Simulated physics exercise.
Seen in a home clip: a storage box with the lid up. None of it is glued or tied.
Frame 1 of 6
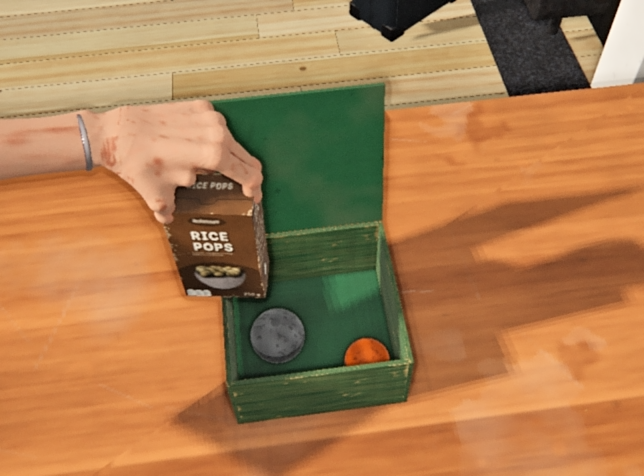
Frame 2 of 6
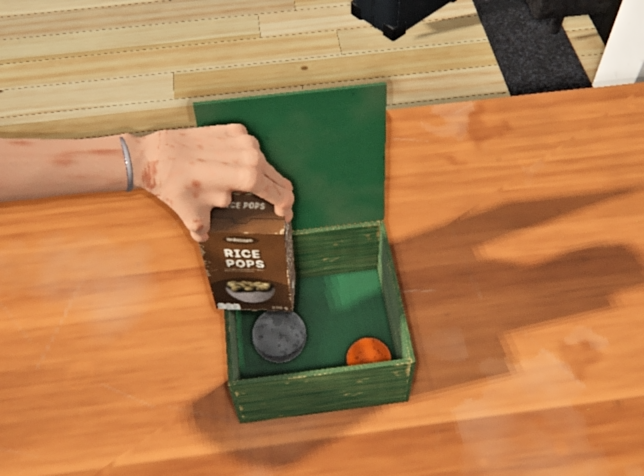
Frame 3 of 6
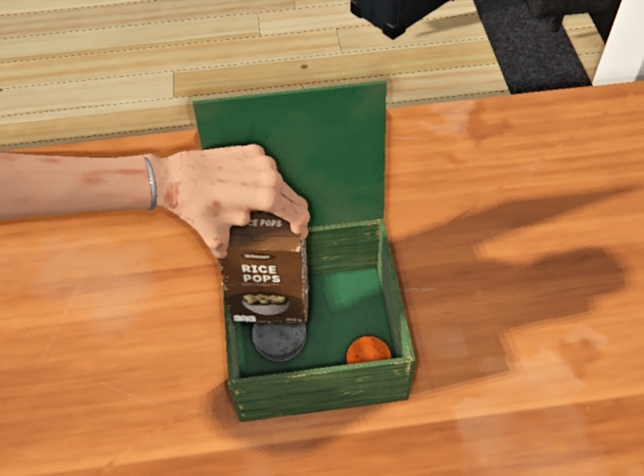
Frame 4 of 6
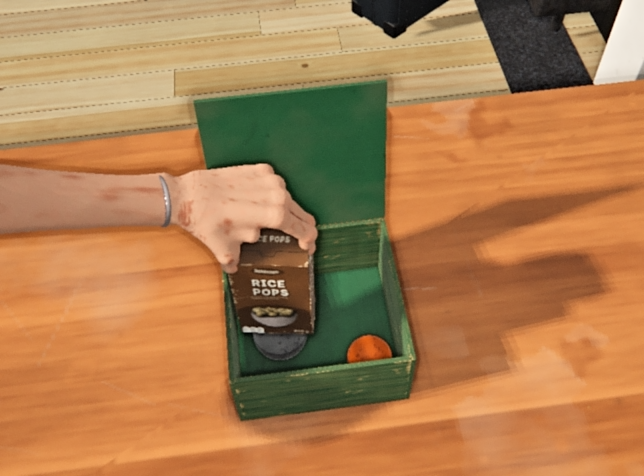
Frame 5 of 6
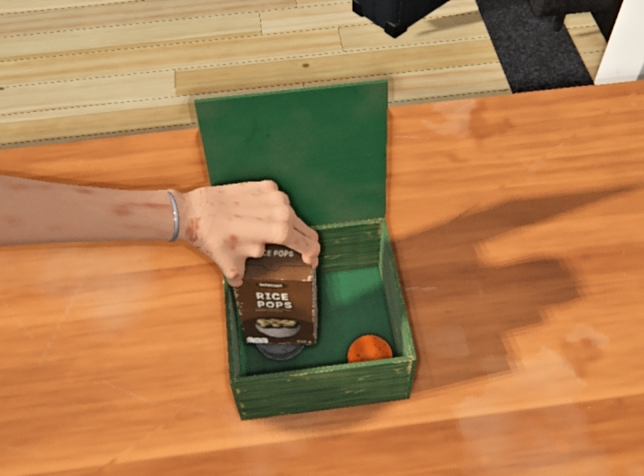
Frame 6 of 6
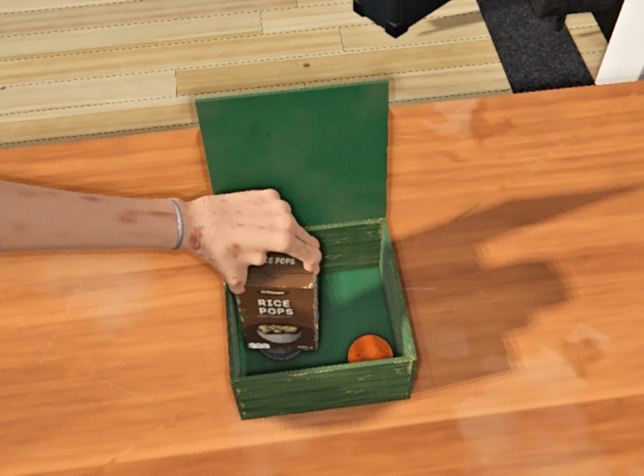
A hand with a bracelet, reaching in from the left, holds a brown Rice Pops packet over an open green box on a wooden table, seen from above by a still camera. A grey round object sits inside at the left and an orange one at the right. The hand moves the packet rightward and down into the box's left side, covering much of the grey object, and keeps gripping it.
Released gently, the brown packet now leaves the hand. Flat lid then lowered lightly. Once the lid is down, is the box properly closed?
No - never meets the rim.
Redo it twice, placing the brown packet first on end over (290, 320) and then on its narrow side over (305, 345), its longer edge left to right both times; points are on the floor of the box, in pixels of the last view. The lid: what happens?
With the first placement the lid lies closed; with the second it is kept from closing.
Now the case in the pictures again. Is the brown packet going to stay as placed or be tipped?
Result: It remains as it was set.
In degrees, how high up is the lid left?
I'd put it at roughly 25°.
Then, 0.70 s past the last view, brown packet rocked 9° from its first pose near (278, 329); grey ball displaced about its own width.
Then, 1.50 s past the last view, lid 66° above the rim; brown packet displaced about its own width near (276, 323); grey ball displaced about its own width.
Finally, lid 25° above the rim; moved from the start, grey ball and brown packet; orange ball still in place. Final places as the last picture's camera would see them, brown packet near (276, 323).
